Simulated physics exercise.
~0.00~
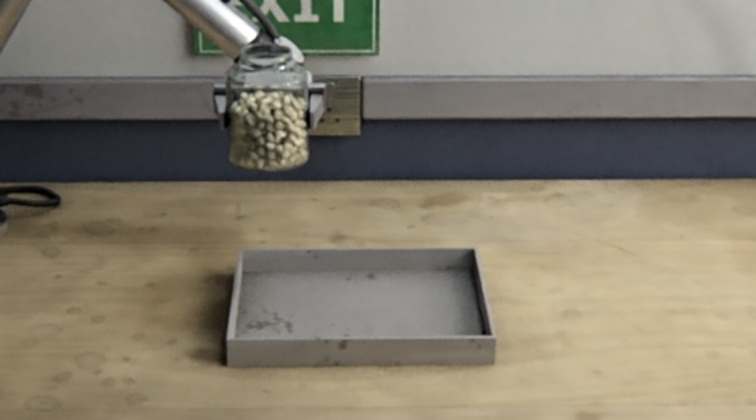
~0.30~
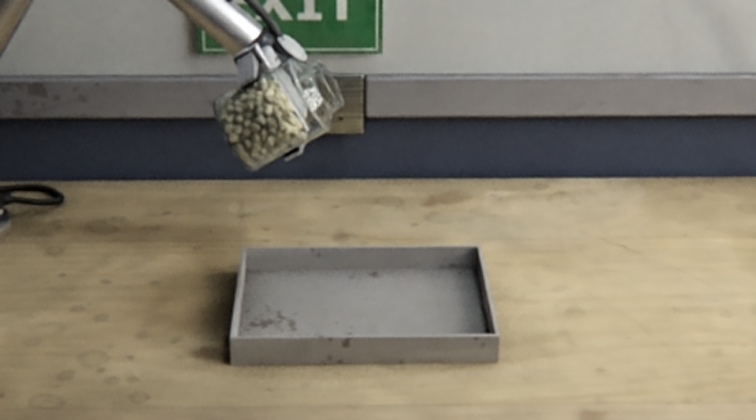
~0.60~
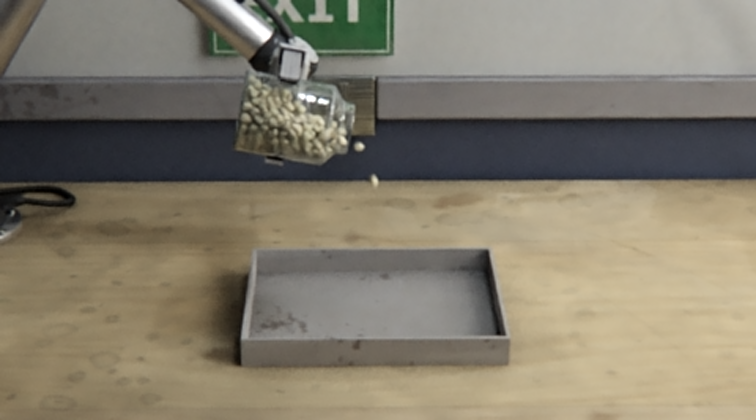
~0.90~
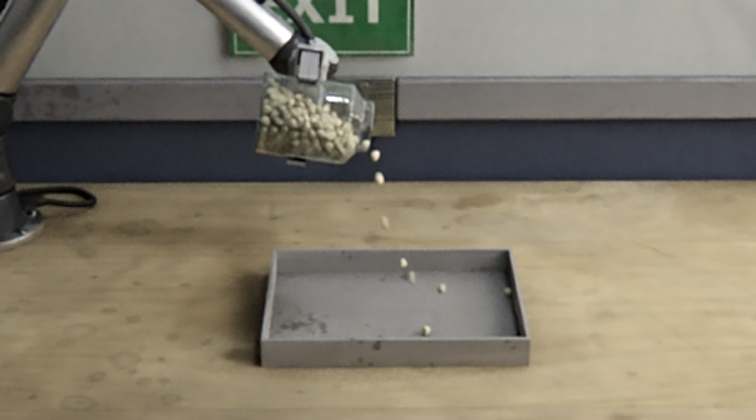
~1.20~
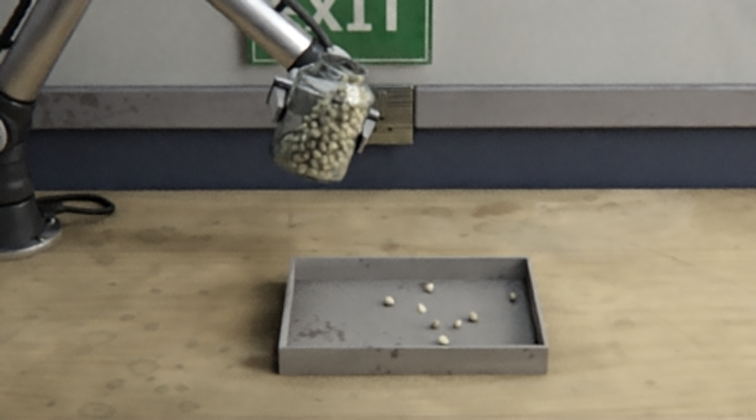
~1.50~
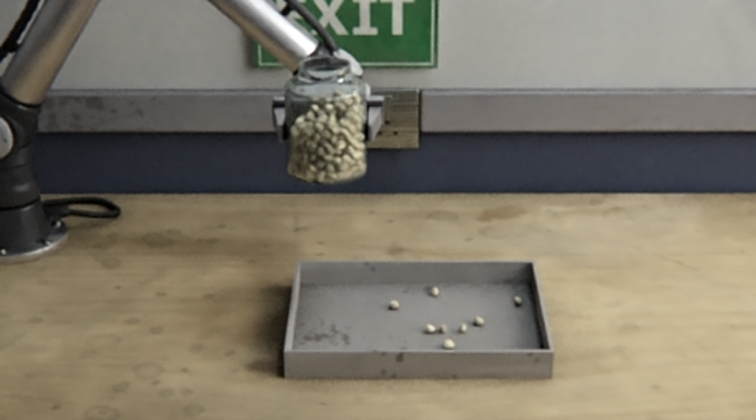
A robot arm tips a jar of beans, drops a few into a grey tray, then rights it.
